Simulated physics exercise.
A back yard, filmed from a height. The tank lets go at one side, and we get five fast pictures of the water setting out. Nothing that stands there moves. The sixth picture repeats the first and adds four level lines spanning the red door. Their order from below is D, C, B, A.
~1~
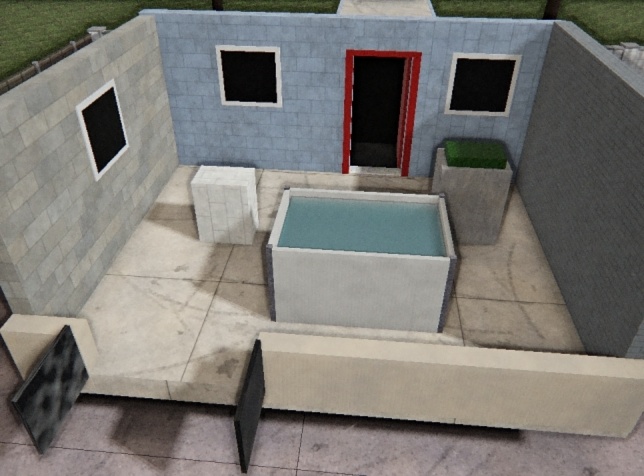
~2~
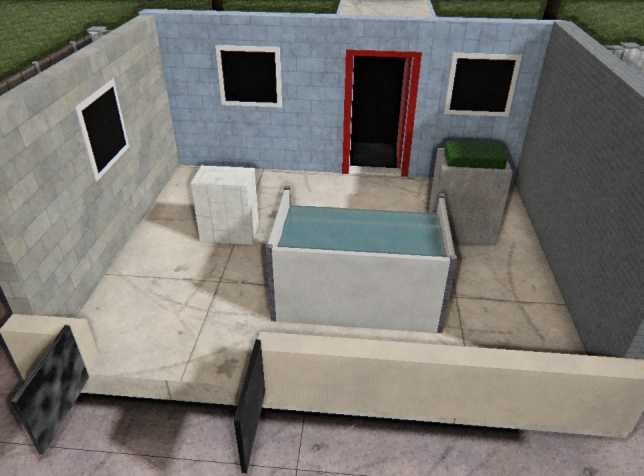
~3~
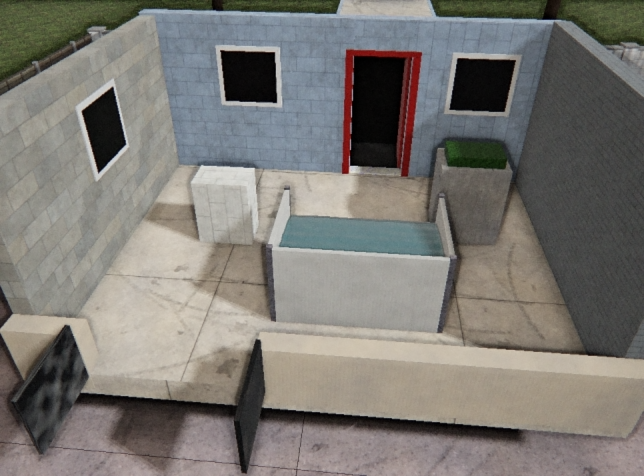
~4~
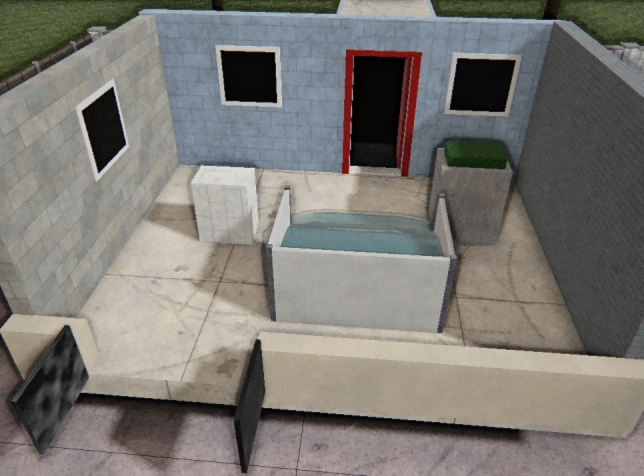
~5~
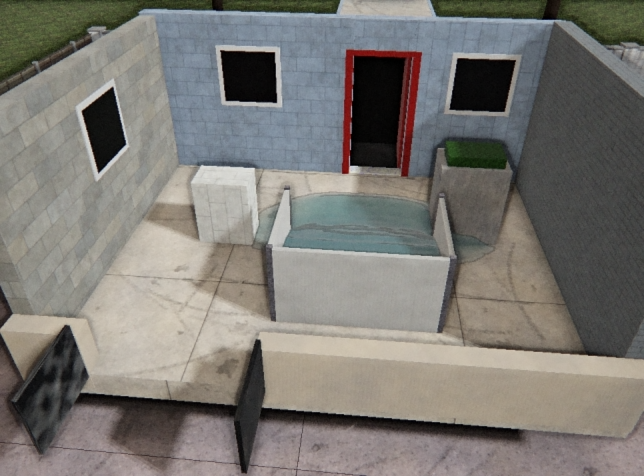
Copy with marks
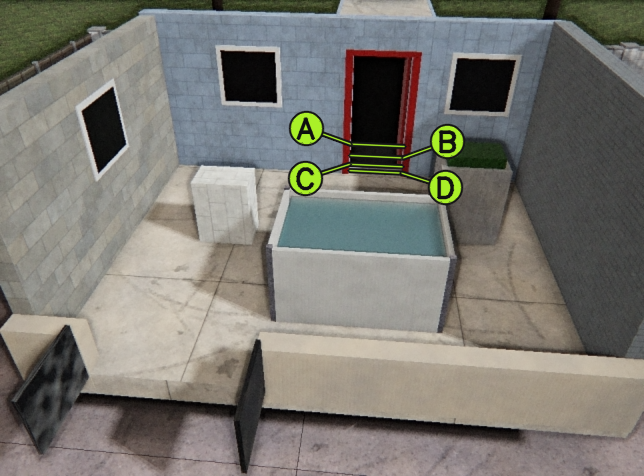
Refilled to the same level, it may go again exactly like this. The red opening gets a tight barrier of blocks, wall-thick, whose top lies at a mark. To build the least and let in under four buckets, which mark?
The limit is A.
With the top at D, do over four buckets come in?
Yes, that goes wrong.
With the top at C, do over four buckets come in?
Yes.
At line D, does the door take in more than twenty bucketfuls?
Yes.
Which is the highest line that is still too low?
Line B.
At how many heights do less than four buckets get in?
One.
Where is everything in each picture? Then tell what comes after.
Water in the tank at rest, its middle at (362, 226); foot of the red doorway at (375, 174); open gate at (171, 322).
Water covers 2 % of the ground, its front hidden from here.
Water covers 6 % of the ground, its front hidden from here.
Water covers 11 % of the ground, its front hidden from here.
Water covers 18 % of the ground and shows as far out as (490, 247).
On the marked copy, A at (377, 145); B at (376, 156); C at (376, 165); D at (375, 171); from the bottom up D, C, B, A.
If A is chosen, a bucket or two gets in.
If B is chosen, about 12 bucketfuls get in.
If C is chosen, dozens of bucketfuls pour in.
If D is chosen, dozens of bucketfuls pour in.
